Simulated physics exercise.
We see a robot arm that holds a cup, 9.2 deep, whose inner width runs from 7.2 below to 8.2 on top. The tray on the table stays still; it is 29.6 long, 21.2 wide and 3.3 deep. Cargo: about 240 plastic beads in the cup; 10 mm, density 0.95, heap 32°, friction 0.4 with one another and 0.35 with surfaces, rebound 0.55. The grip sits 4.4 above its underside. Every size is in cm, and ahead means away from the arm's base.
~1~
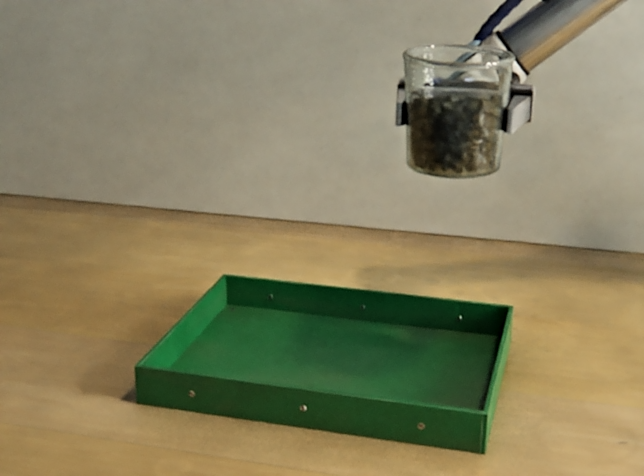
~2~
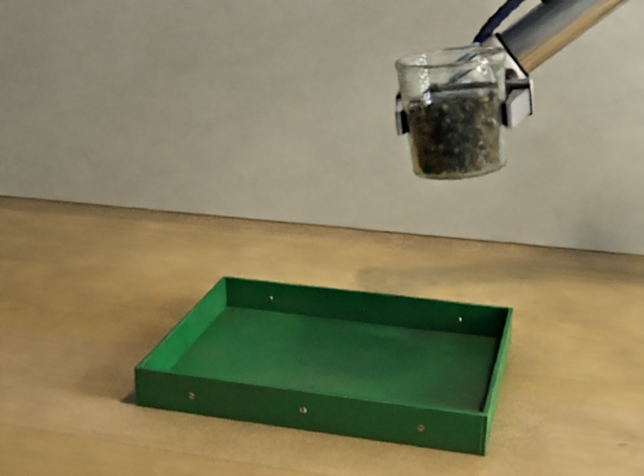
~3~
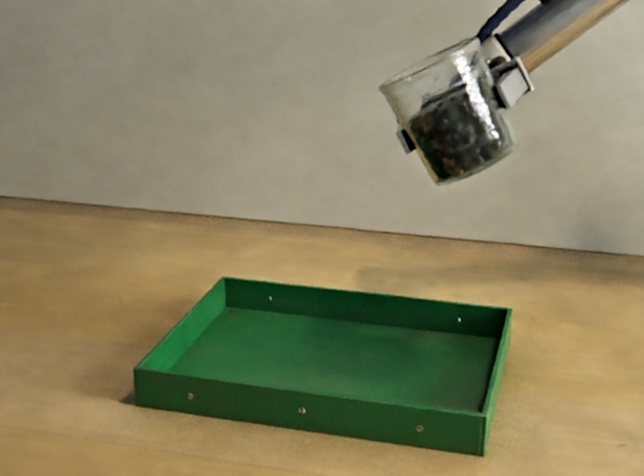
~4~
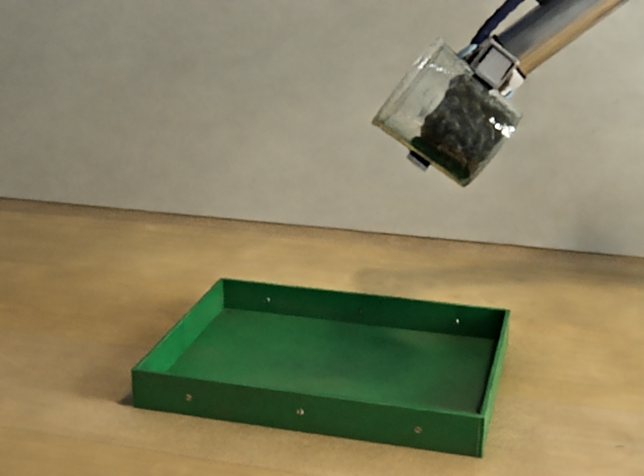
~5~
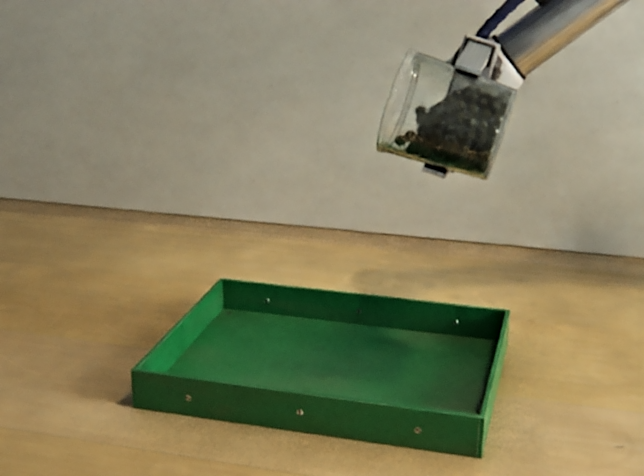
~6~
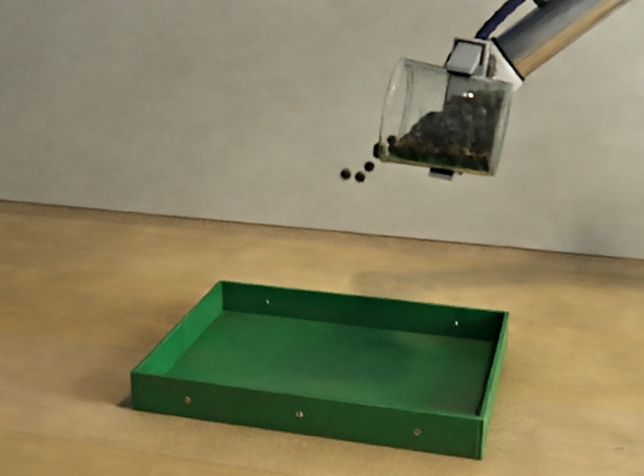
A robot arm holds a clear cup of dark beads above a green tray on a wooden table, at first keeping it upright. It tips the cup steadily to the left until it lies nearly on its side, the beads sliding toward the rim, and a few drop out into the air.
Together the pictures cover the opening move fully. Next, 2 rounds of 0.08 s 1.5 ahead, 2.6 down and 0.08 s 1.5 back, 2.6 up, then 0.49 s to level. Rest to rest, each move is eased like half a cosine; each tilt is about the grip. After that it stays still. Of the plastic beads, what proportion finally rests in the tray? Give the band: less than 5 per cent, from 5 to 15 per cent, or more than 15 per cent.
The band is more than 15 per cent.
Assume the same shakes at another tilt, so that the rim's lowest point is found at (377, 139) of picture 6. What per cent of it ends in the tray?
The share is around 10 %.
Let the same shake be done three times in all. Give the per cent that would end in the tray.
In that case it would be near 35 percent.
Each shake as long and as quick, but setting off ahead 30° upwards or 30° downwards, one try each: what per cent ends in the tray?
You'd get about 80 per cent with the first setting and about 40 per cent with the second.
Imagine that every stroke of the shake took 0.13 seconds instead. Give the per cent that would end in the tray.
It would be some 15 %.
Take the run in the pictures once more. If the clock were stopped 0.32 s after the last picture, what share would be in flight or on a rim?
Some 11 percent.
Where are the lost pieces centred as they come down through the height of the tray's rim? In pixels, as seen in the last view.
Their middle sits near (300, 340).
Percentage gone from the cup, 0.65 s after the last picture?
About 30 per cent by then.
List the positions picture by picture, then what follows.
Cup middle at (456, 112), level; upper third of the load around (456, 109), from x 415 to 500, top at y 95; 245 in the cup, in the first picture.
Cup middle at (455, 114), tilted 8° forward; upper third of the load around (459, 111), from x 415 to 495, top at y 95, in the second picture.
Cup middle at (453, 115), tilted 29° forward; upper third of the load around (467, 111), from x 415 to 510, top at y 85, in the third picture.
Cup middle at (451, 117), tilted 54° forward; upper third of the load around (467, 108), from x 415 to 510, top at y 75, in the fourth picture.
Cup middle at (450, 118), tilted 75° forward; upper third of the load around (472, 108), from x 400 to 505, top at y 90, in the fifth picture.
Cup middle at (449, 120), tilted 83° forward; upper third of the load around (475, 112), from x 345 to 500, top at y 95; 242 in the cup, 3 in flight or on a rim, in the sixth picture.
Then, 0.32 s after the last picture, tilted 83° forward, highest piece 26 above the table; 205 in the cup, 12 in the tray, 28 in flight or on a rim.
Then, 0.65 s after the last picture, tilted 20° forward, highest piece 28 above the table; 172 in the cup, 68 in the tray, 2 on the table or floor, 3 in flight or on a rim.
Then, 1.01 s after the last picture, level, highest piece 28 above the table; 172 in the cup, 68 in the tray, 5 on the table or floor.
Then, 2.06 s after the last picture, level, highest piece 27 above the table; 172 in the cup, 68 in the tray, 5 on the table or floor.
Final count, 172 in the cup, 68 in the tray, 5 on the table or floor. That is 28 % in the tray.
